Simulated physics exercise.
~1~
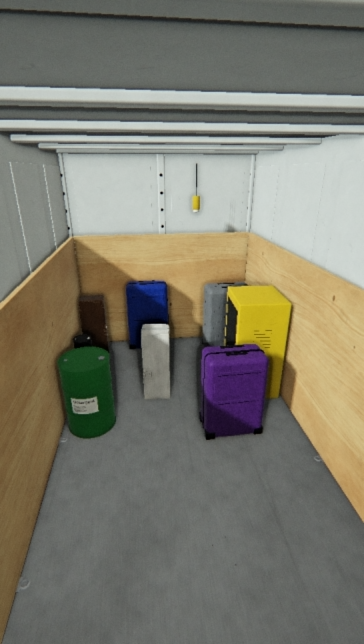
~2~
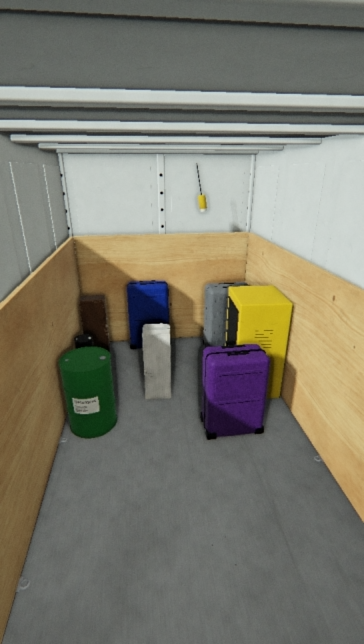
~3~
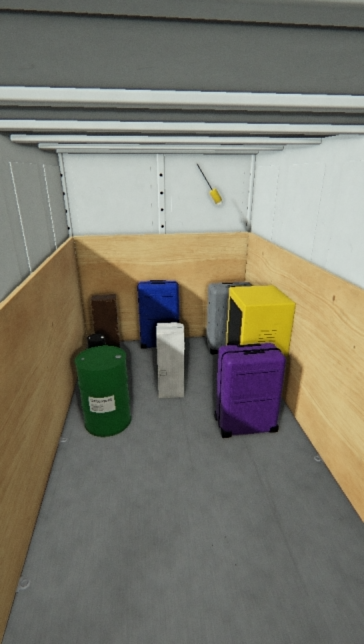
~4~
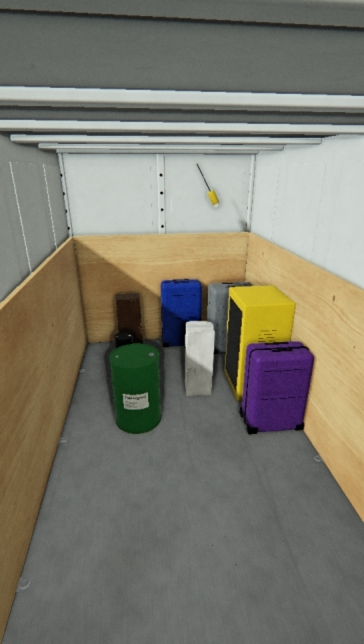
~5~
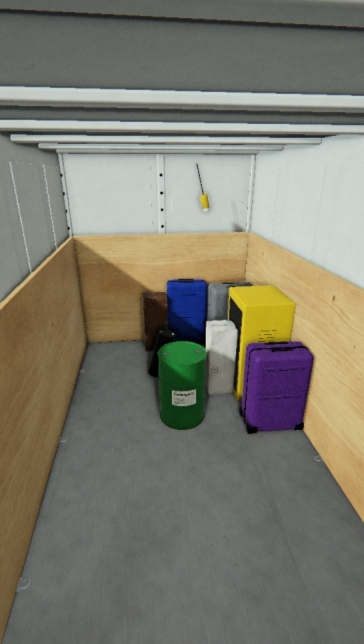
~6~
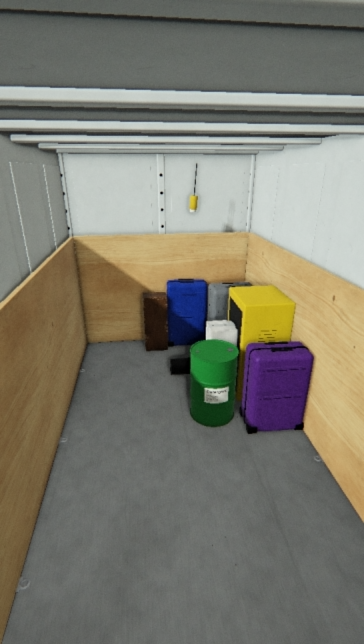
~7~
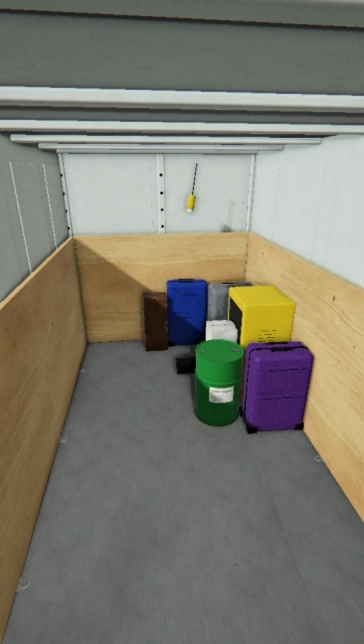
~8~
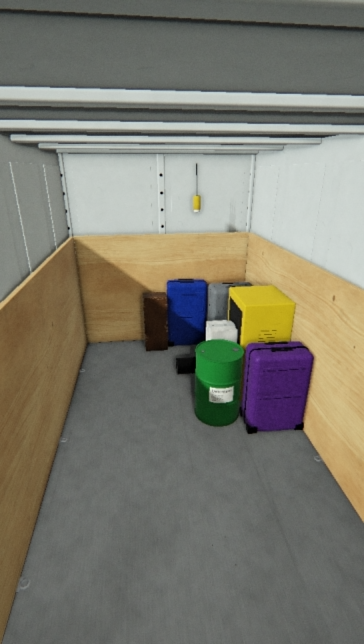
A large yellow appliance stands at the right of a moving van's load bay, seen from the rear towards the bulkhead, with a purple case in front and a grey case behind. A green drum, a black canister and a brown box stand on the left, with a blue case and a white box near the middle, while a yellow lamp hangs at the back. The lamp swings, and the loose load slides right. The purple case stops near the right wall as the drum keeps sliding and the canister leans, then tips over. Everything settles bunched on the right, the canister lying behind the upright drum.
